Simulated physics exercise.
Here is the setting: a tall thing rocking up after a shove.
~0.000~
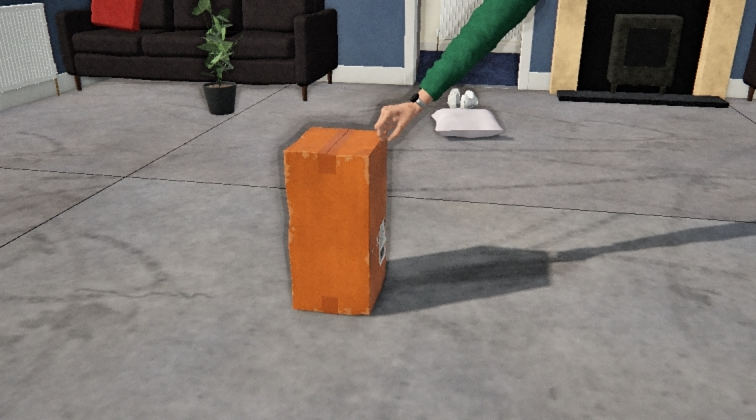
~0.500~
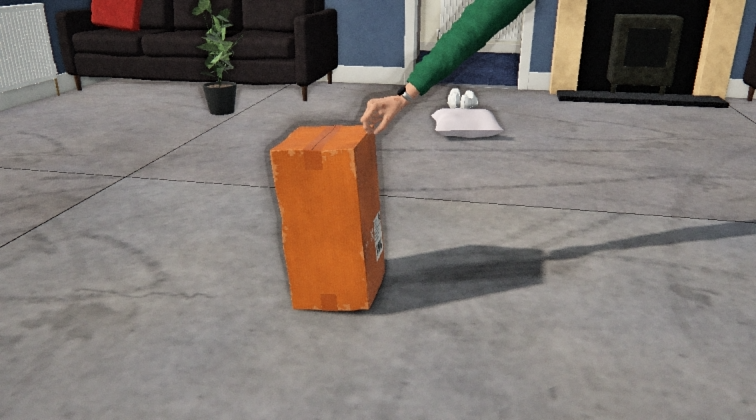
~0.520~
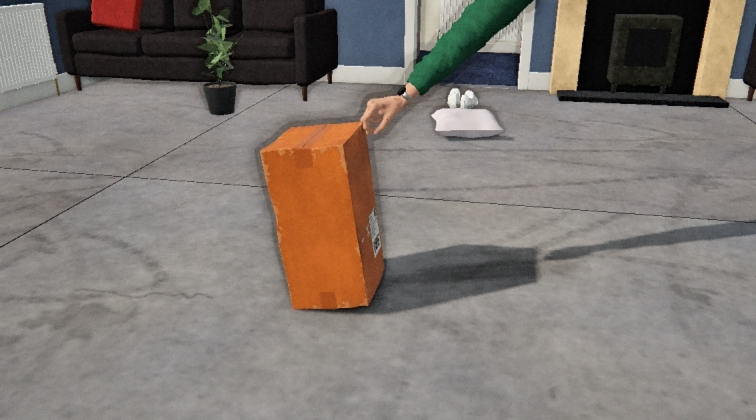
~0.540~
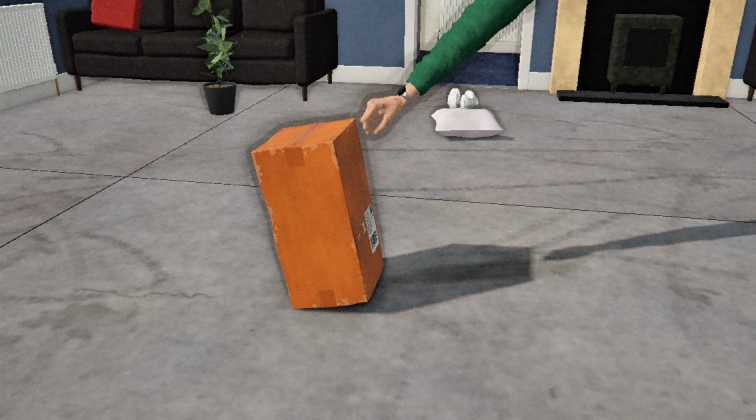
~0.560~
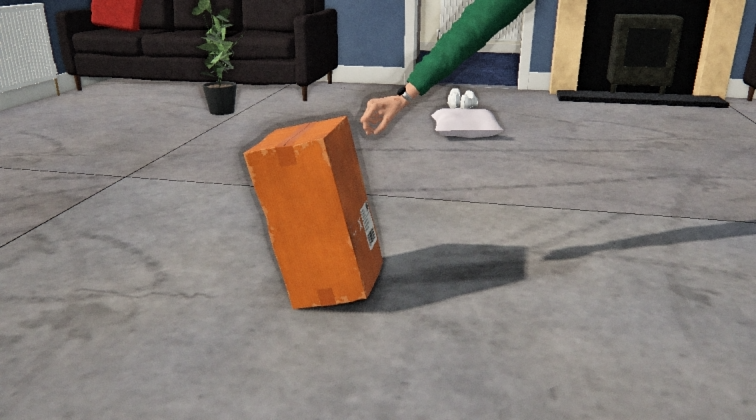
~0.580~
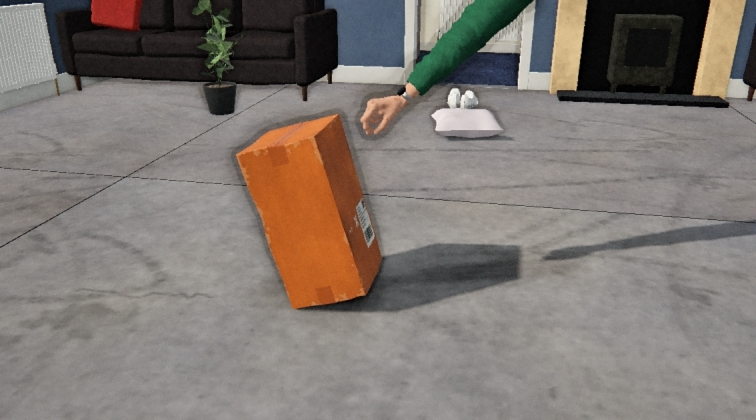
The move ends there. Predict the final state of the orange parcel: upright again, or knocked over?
Knocked over.
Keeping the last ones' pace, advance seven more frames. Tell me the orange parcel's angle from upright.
35°.
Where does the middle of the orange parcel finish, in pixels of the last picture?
(223, 248).
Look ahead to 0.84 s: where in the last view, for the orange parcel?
Roughly at (268, 213).
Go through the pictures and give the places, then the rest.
The first frame shows orange parcel (340, 220) upright.
The second frame shows orange parcel (333, 217) 5° off upright.
The third frame shows orange parcel (329, 215) 8° off upright.
The fourth frame shows orange parcel (324, 214) 11° off upright.
The fifth frame shows orange parcel (320, 213) 14° off upright.
The sixth frame shows orange parcel (316, 211) 16° off upright.
After 0.84 s, orange parcel 49° off upright near (268, 213).
In the end (3.5 s), the orange parcel goes down on its side, near (223, 248).
